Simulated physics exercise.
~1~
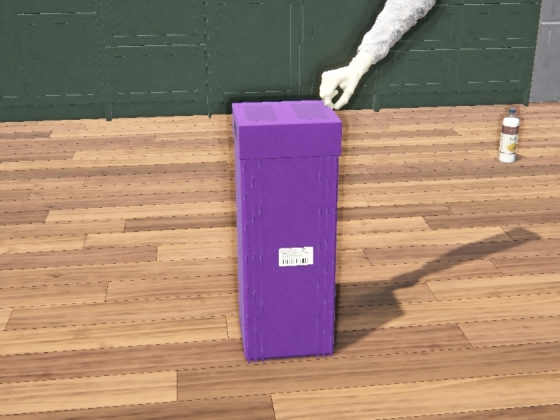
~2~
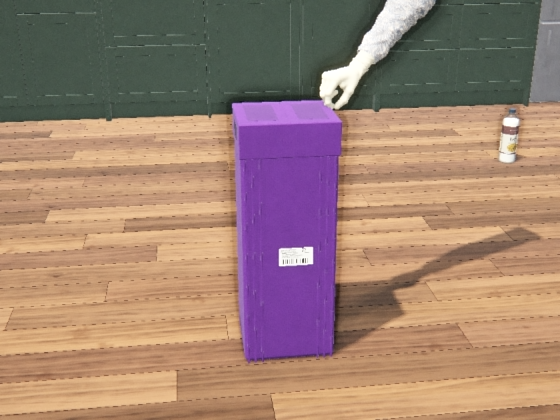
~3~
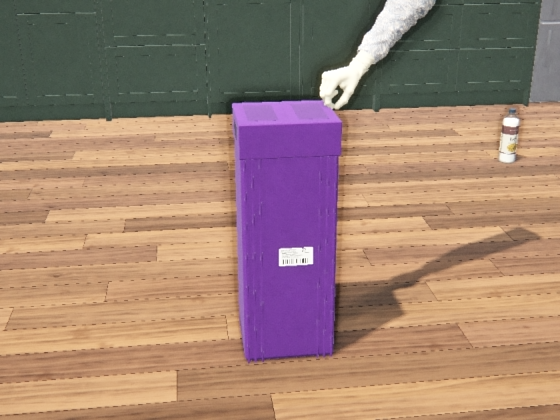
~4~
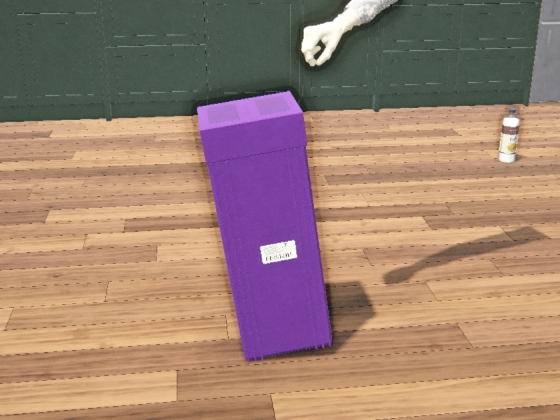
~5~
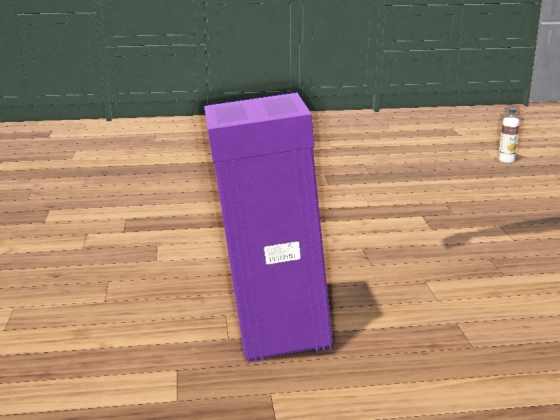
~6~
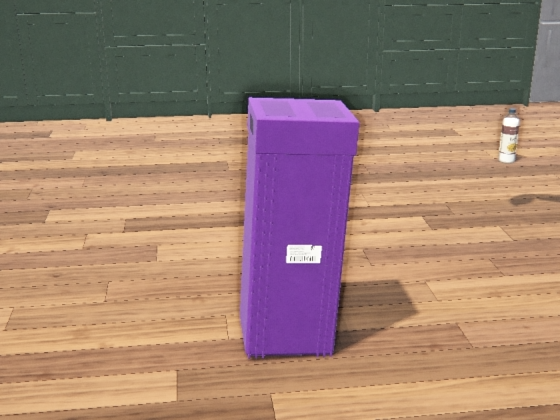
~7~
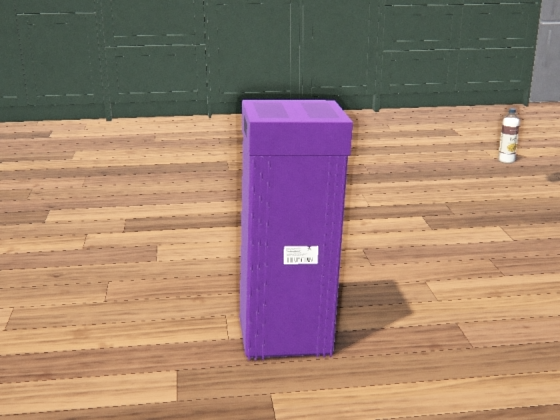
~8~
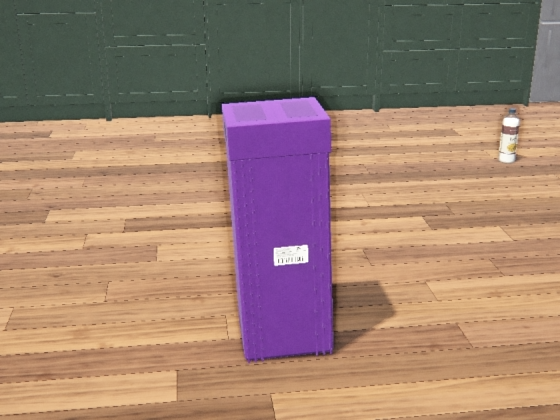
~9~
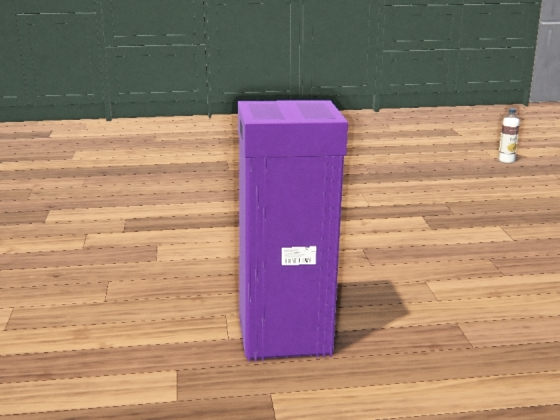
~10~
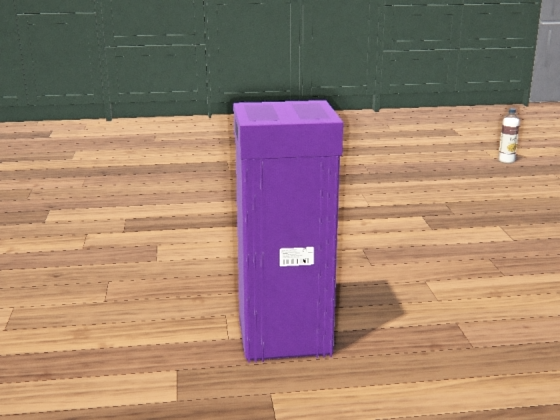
The clip opens on a tall purple bin standing upright on a wooden floor before a dark green wall, with a pale hand at its top right edge and a small bottle off to the right. The hand holds still at first, then the bin tips to the left as the hand lets go and draws back out of view. The bin swings back to the right, leaning slightly past upright. It rocks left again, less than before, then returns right. Finally, it stands upright on its base, close to where it began.
